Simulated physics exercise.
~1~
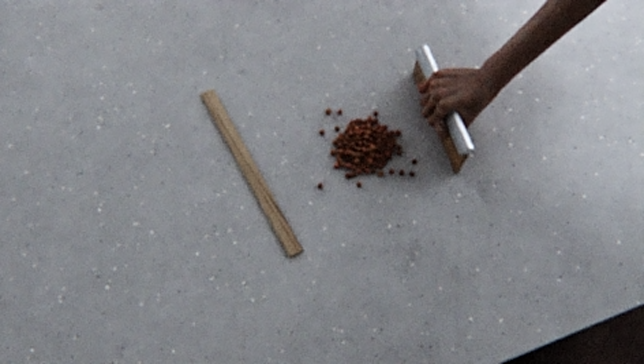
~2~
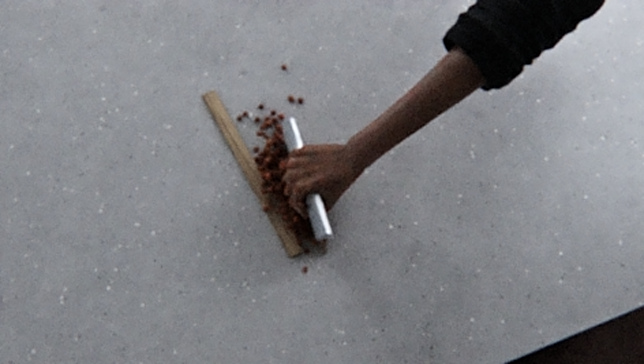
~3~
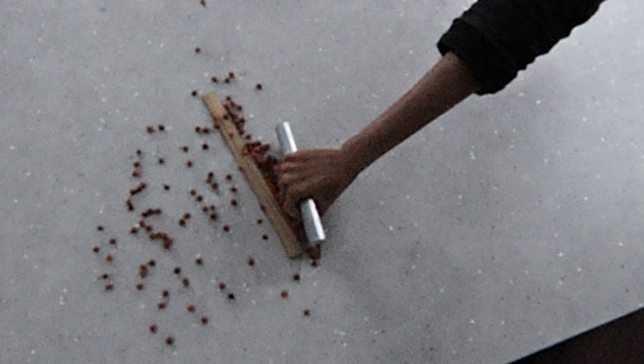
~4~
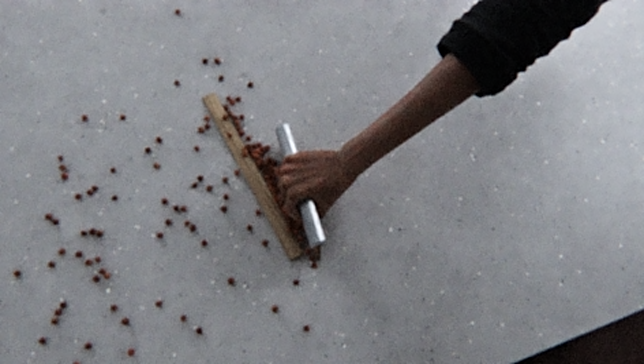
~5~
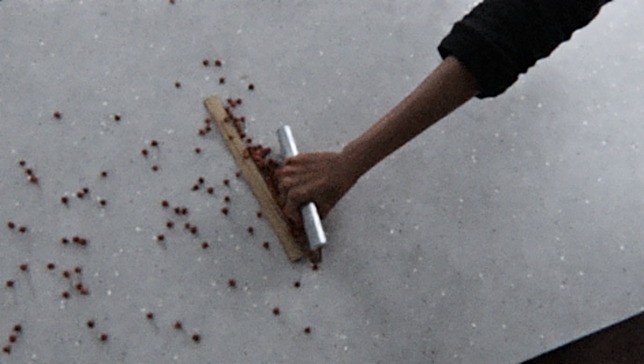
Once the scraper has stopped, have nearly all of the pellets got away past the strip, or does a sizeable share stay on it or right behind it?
A sizeable share stays on the strip or right behind it, packed in beside the scraper, although many others scatter across the surface beyond.
